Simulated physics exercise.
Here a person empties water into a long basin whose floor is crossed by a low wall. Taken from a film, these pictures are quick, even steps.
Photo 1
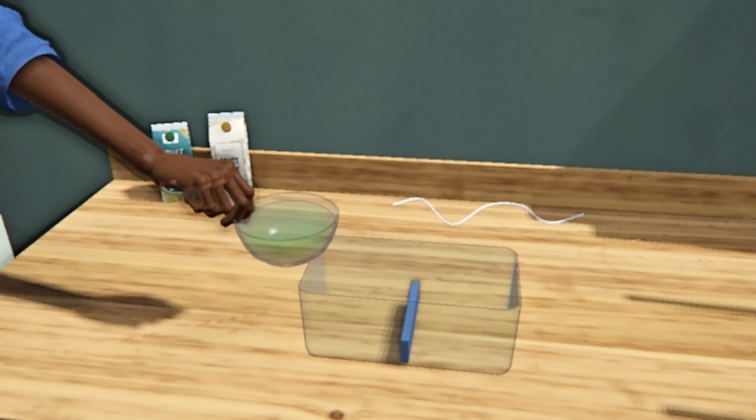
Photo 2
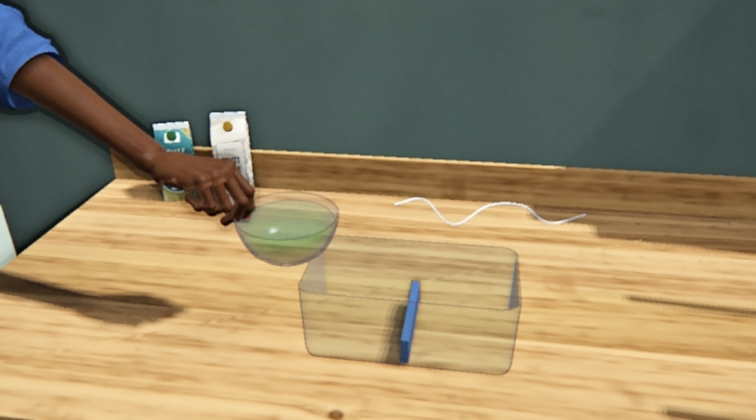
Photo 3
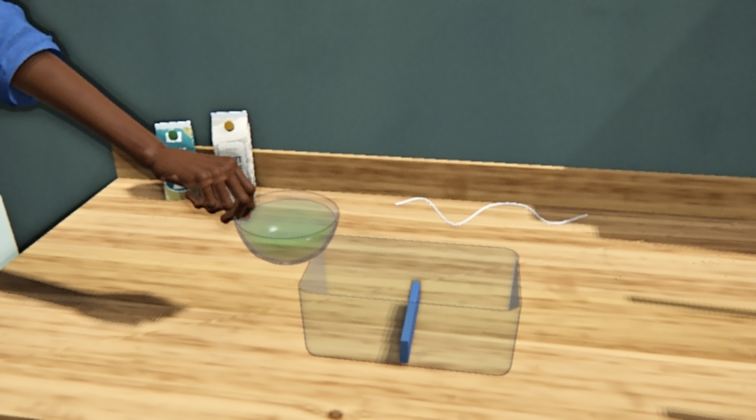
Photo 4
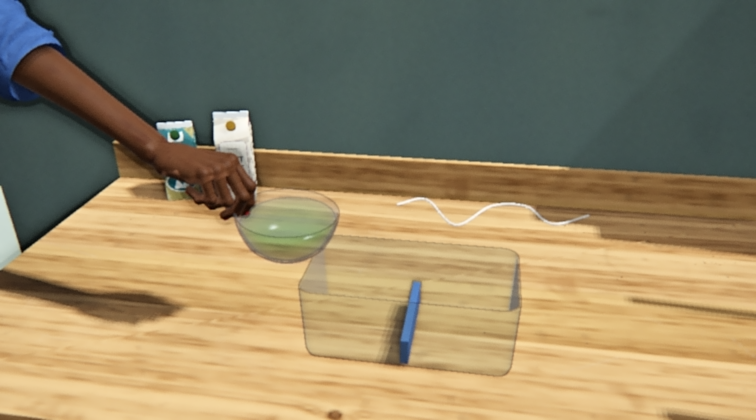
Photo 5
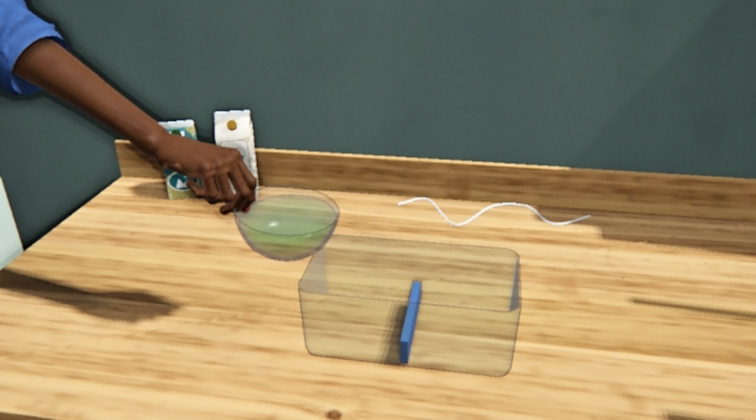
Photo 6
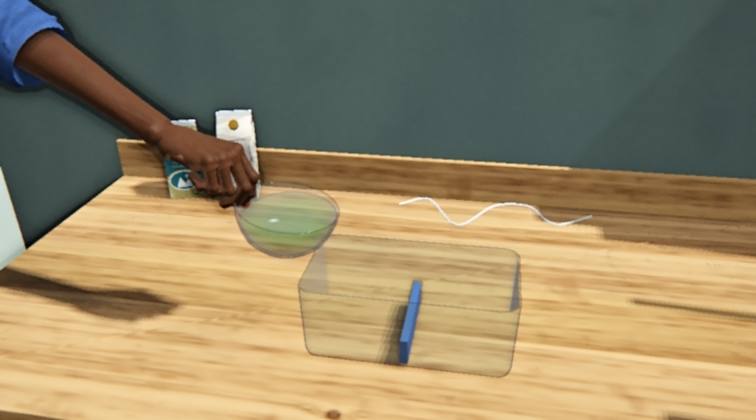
On a wooden countertop, a hand slowly tilting a clear glass bowl of greenish water beside a transparent basin with a low blue wall.
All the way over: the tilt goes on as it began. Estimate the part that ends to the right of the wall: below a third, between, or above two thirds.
The share right of the wall will be small, below one third.
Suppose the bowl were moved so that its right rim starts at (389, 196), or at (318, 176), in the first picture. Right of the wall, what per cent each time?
95 %, 10 %.
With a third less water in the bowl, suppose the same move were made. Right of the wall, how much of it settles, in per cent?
Some 5 parts in a hundred.
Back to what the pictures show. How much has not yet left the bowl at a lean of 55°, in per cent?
45 per cent or so.
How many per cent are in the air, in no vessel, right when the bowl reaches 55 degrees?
About 30 per cent.
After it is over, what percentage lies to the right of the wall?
That share comes out near 10 percent.
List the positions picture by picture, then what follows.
It leans 0°; its right rim is at (337, 220); the water meets the walls at (242, 216) and (336, 222); the long basin's rim runs from (310, 262) to (519, 279); the wall's top is at (411, 310), in the first frame.
It leans 0°; its right rim is at (337, 219); the water meets the walls at (242, 215) and (336, 222), in the second frame.
It leans 2°; its right rim is at (337, 219); the water meets the walls at (243, 214) and (336, 221), in the third frame.
It leans 4°; its right rim is at (338, 219); the water meets the walls at (243, 212) and (336, 220), in the fourth frame.
It leans 6°; its right rim is at (337, 219); the water meets the walls at (243, 209) and (336, 217), in the fifth frame.
It leans 10°; its right rim is at (337, 219); the water meets the walls at (244, 206) and (337, 215), in the sixth frame.
A moment on, the bowl is tipped part way and 47 per cent is still to pour, 24 is left of the wall and 0 right of it.
Next, the bowl is tipped on its side and 4 per cent is still to pour, 77 is left of the wall and 11 right of it.
Then the bowl is tipped on its side and 0 per cent is still to pour, 88 is left of the wall and 12 right of it.
Later the bowl is tipped on its side and 0 per cent is still to pour, 88 is left of the wall and 12 right of it.
At rest 88 per cent lies left of the wall, 12 right of it and 0 outside.
